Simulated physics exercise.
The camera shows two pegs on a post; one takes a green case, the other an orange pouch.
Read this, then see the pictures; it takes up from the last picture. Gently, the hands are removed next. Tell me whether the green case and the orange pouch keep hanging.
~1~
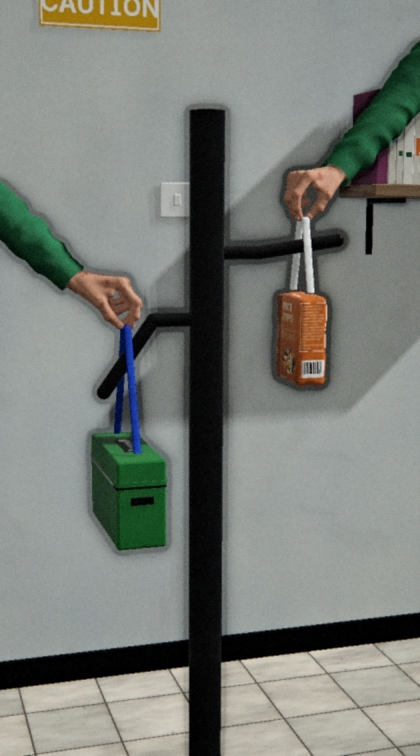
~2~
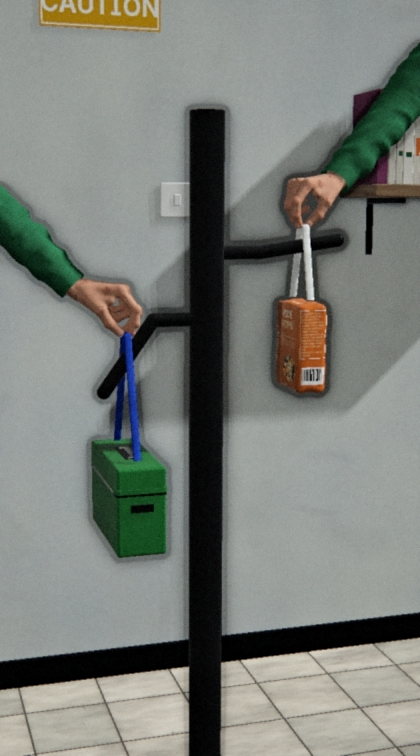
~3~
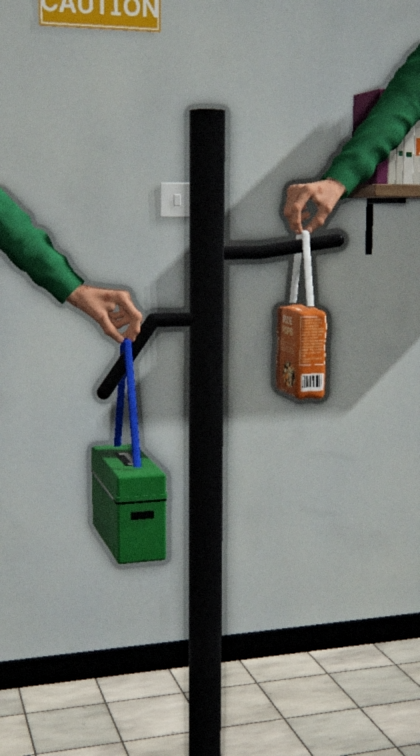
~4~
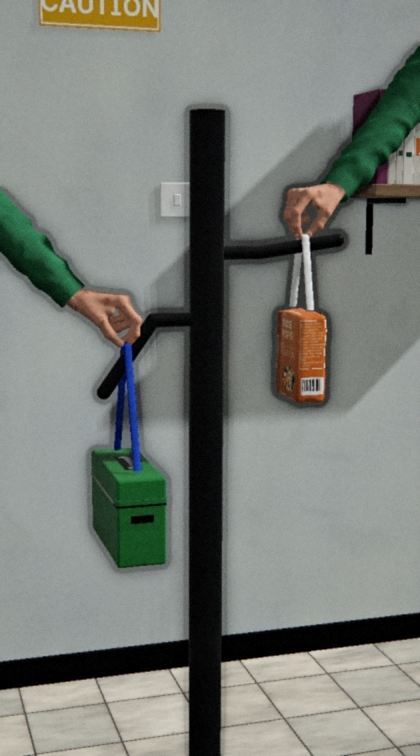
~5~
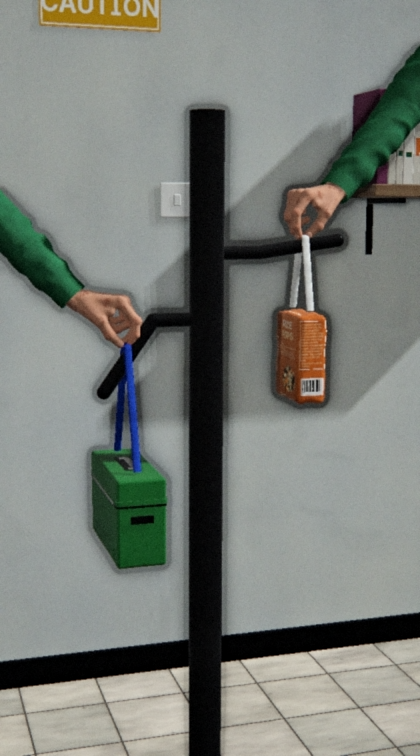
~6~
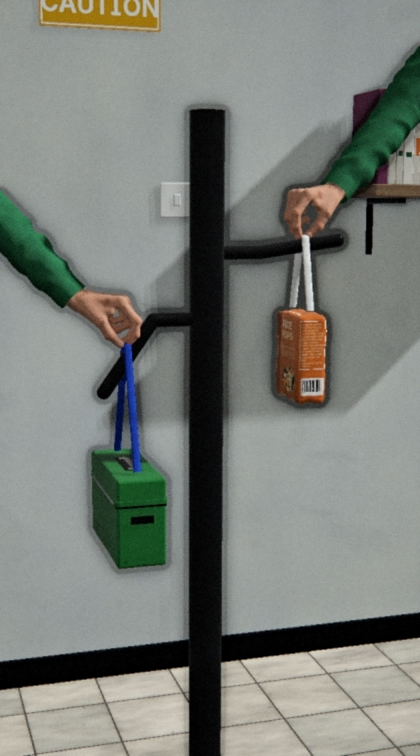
Outcome: I'd predict the green case will not stay aloft. I'd predict the orange pouch will stay aloft.
Then, 0.32 s past the final frame, green case falling near (129, 673); orange pouch on its peg near (301, 358).
Then, 0.54 s past the final frame, green case on the floor; orange pouch on its peg near (300, 359).
When it is over, green case on the floor; orange pouch on its peg near (297, 358). The green case drops to the floor and the orange pouch remains on its peg.
